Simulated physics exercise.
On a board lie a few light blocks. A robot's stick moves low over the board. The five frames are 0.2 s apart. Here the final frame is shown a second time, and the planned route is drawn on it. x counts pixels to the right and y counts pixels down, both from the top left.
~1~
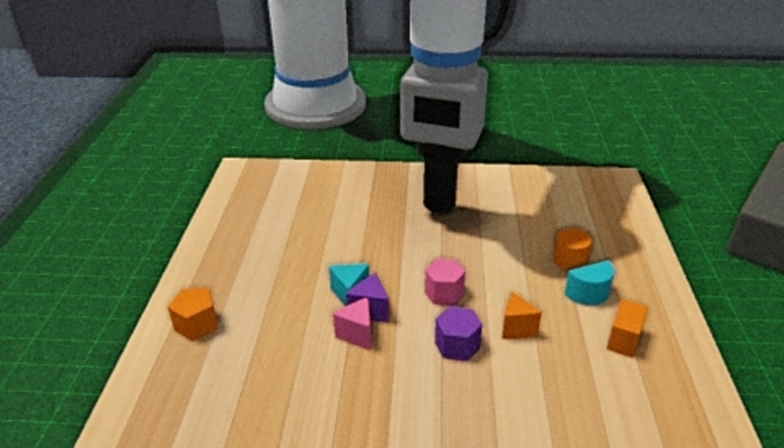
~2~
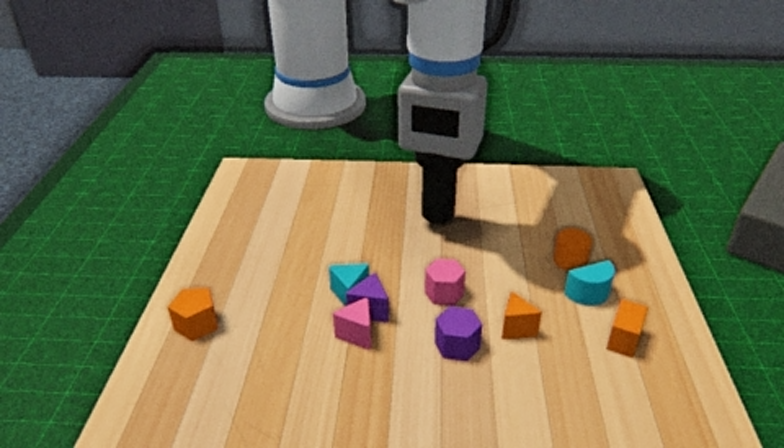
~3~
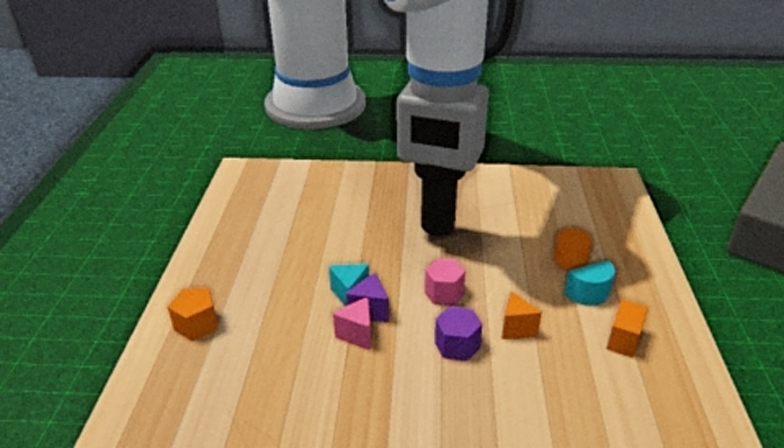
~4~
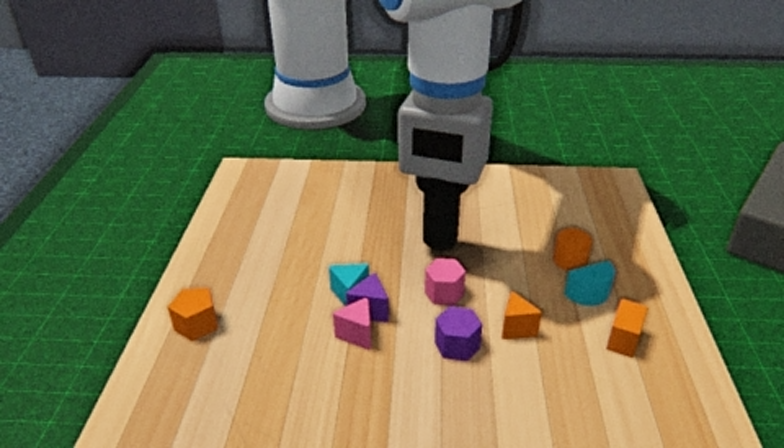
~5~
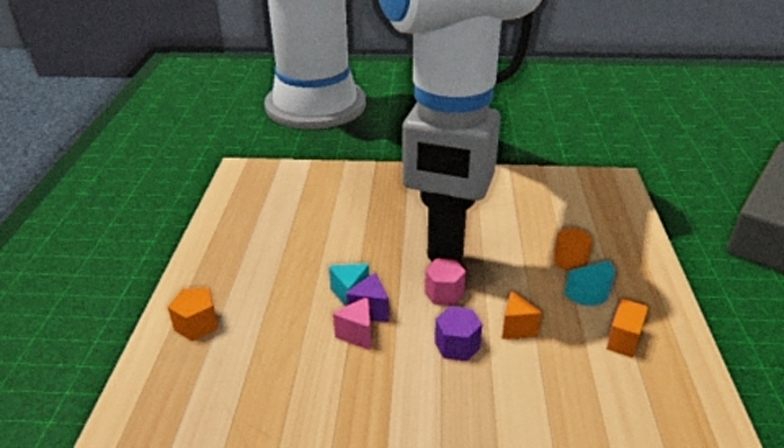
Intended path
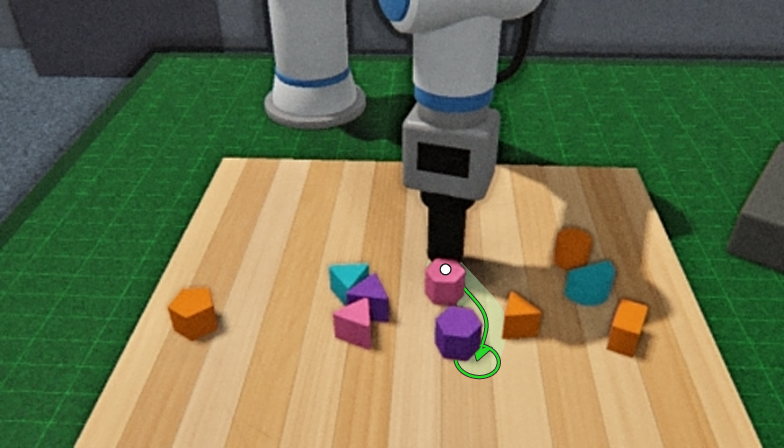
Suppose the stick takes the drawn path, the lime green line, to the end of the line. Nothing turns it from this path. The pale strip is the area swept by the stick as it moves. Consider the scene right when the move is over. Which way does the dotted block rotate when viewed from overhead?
The twist is clockwise.
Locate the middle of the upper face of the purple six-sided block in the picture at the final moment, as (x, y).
Near (436, 341).
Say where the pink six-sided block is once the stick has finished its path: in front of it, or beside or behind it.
The stick moves past it.
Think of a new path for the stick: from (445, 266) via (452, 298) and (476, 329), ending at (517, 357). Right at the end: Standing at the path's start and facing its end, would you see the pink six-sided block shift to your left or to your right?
Well, taking the path from its start to its end as straight ahead, the pink six-sided block moves to the right.
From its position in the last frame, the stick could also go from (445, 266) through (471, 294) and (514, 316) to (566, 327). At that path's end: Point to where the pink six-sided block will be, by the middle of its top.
Top centre: (449, 289).
Path on the board, from (445, 266) via (468, 293) and (486, 324), ending at (477, 360); the dot is on the pink six-sided block.
On the path given first. One third of the way, stick (470, 282); pink six-sided block (448, 290), turned 45° clockwise.
Two thirds of the way, stick (488, 314); pink six-sided block (446, 293), turned 65° clockwise.
At the end, stick (478, 349); pink six-sided block (446, 293), turned 65° clockwise; purple six-sided block (436, 341), turned 20° clockwise; orange three-sided block (523, 307).
